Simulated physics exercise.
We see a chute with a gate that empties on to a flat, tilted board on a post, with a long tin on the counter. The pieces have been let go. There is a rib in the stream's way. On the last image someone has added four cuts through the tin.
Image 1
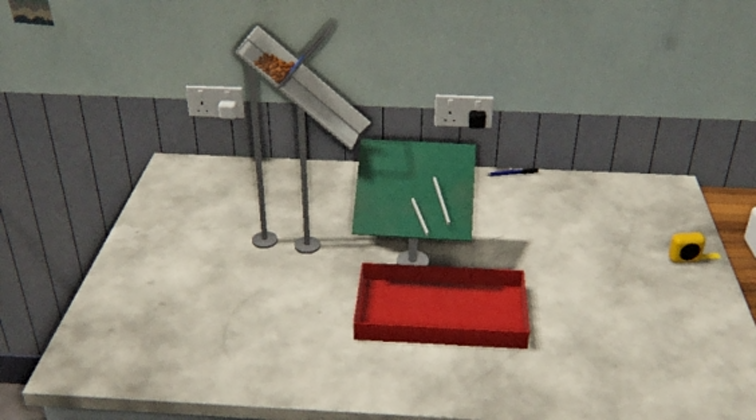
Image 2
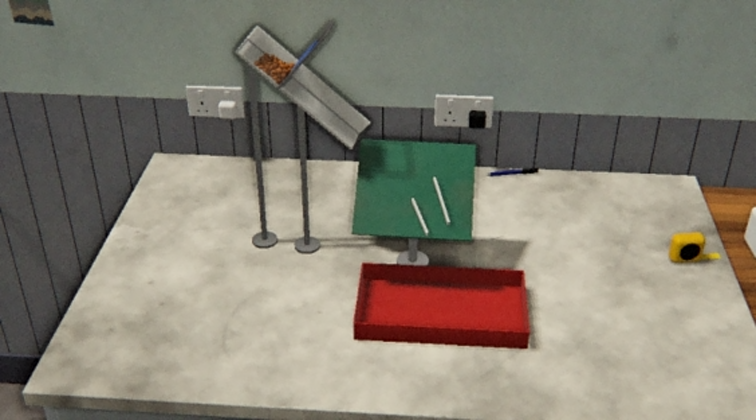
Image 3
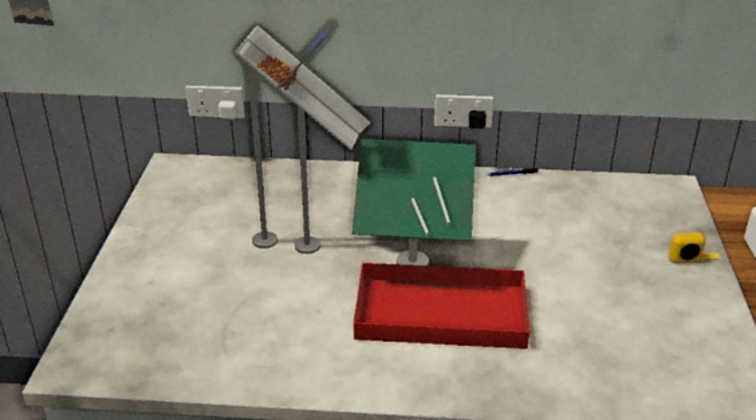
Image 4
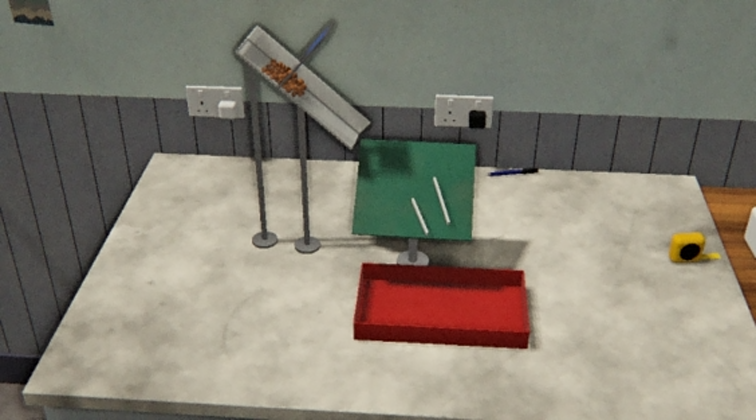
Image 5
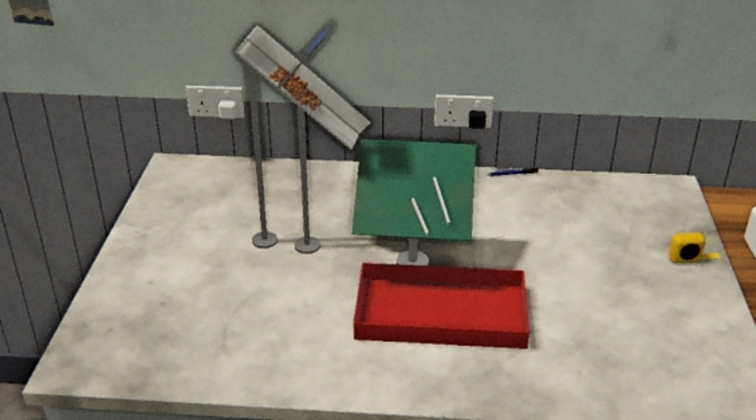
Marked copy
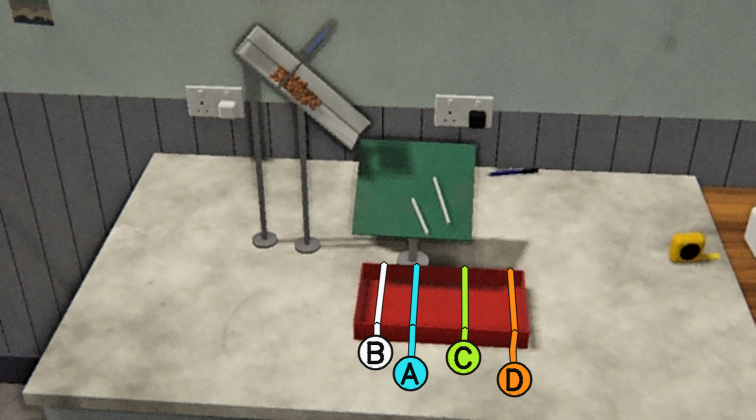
Brown bits of kibble begin sliding down a sloping chute above a tilted green board.
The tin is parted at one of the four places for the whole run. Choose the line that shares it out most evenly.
Line A.
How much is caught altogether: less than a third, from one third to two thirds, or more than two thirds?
About that: More than two thirds.
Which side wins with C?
The left side.
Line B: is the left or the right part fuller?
The right side.
On the marked copy, line A crosses the front rim at (412, 326); line B crosses the front rim at (377, 324); line C crosses the front rim at (465, 329); line D crosses the front rim at (514, 331).
With A, of what is caught, close to half on the left of the divider, close to half on the right.
With B, of what is caught, only a few on the left of the divider, all but a few on the right.
With C, of what is caught, all but a few on the left of the divider, only a few on the right.
With D, of what is caught, the whole lot on the left of the divider, none at all on the right.
